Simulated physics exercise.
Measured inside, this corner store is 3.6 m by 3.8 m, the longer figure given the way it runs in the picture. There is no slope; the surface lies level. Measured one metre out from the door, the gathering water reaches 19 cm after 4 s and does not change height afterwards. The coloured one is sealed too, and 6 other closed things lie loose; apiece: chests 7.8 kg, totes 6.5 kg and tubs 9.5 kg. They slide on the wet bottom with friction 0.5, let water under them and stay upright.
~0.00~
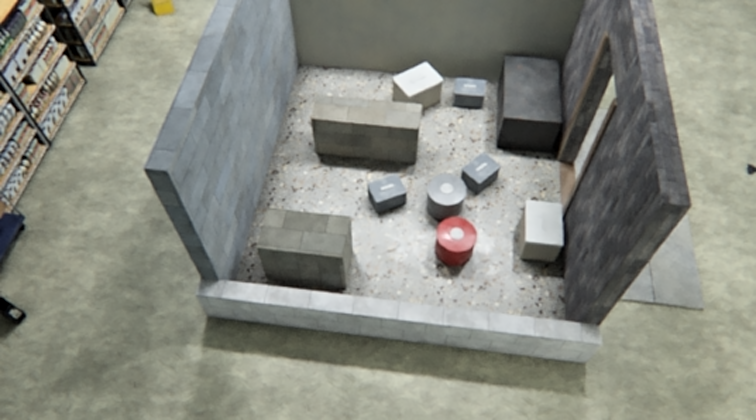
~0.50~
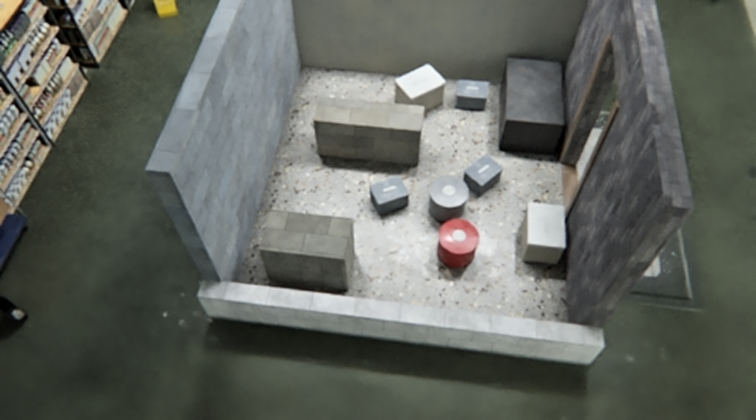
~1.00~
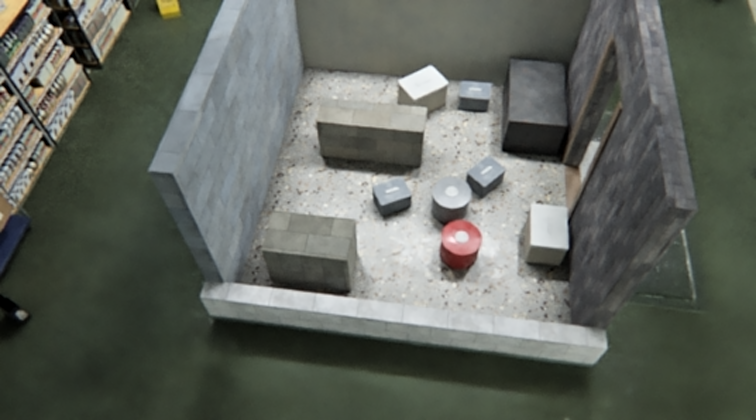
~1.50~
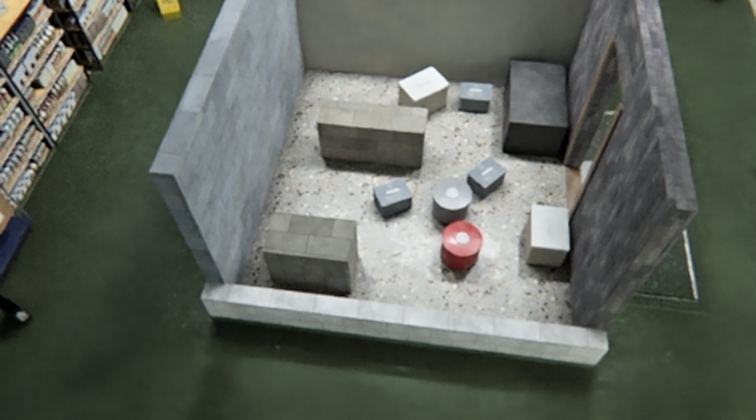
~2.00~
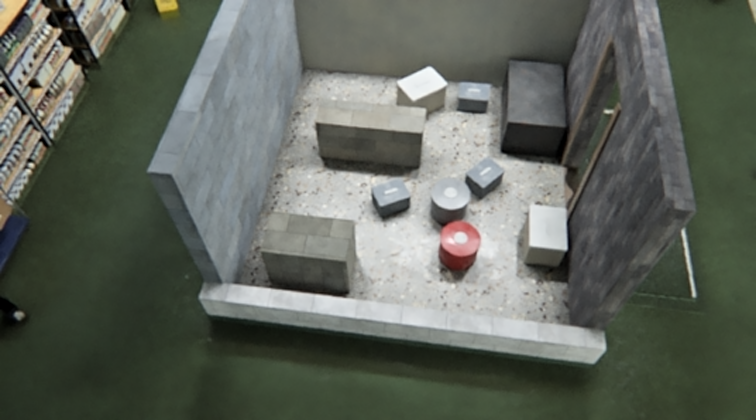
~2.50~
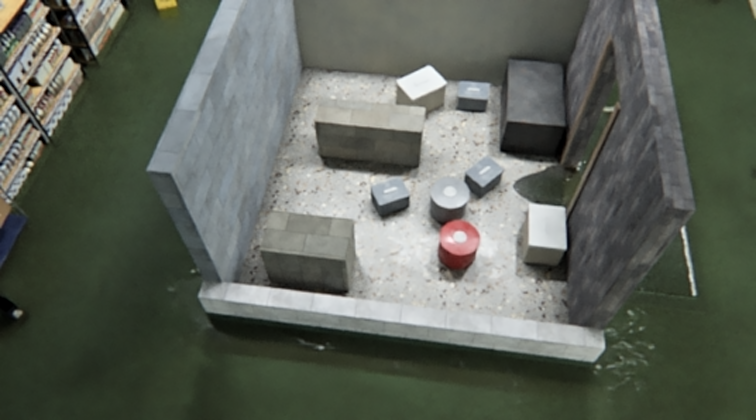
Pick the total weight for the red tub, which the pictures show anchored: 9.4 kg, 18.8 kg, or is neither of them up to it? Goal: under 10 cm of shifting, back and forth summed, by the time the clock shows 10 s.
9.4 kg is enough.
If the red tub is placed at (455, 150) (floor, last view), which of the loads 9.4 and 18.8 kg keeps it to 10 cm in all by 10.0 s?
Outcome - success with heavier only.
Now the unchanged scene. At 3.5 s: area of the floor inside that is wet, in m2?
Near 1.5 m2 in all.
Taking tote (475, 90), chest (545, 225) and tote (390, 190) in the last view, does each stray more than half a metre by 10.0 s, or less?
Not exceeded, Not exceeded, Exceeded, in that order.
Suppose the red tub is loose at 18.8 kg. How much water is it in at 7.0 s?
Something like 3 centimetres.
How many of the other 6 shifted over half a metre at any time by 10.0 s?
The total is 4.
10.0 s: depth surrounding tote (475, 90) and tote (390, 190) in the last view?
3 and 11 cm.
After 3.5 s the red tub would be 0 cm from its start with 9.4 kg and 0 cm from its start with 18.8 kg; 0 cm of water round it then.
After 4.5 s the red tub would be 0 cm from its start with 9.4 kg and 0 cm from its start with 18.8 kg; 3 cm of water round it then.
After 7.0 s the red tub would be 0 cm from its start with 9.4 kg and 0 cm from its start with 18.8 kg; 3 cm of water round it then.
After 10.0 s the red tub would be 0 cm from its start with 9.4 kg and 0 cm from its start with 18.8 kg; 4 cm of water round it then.
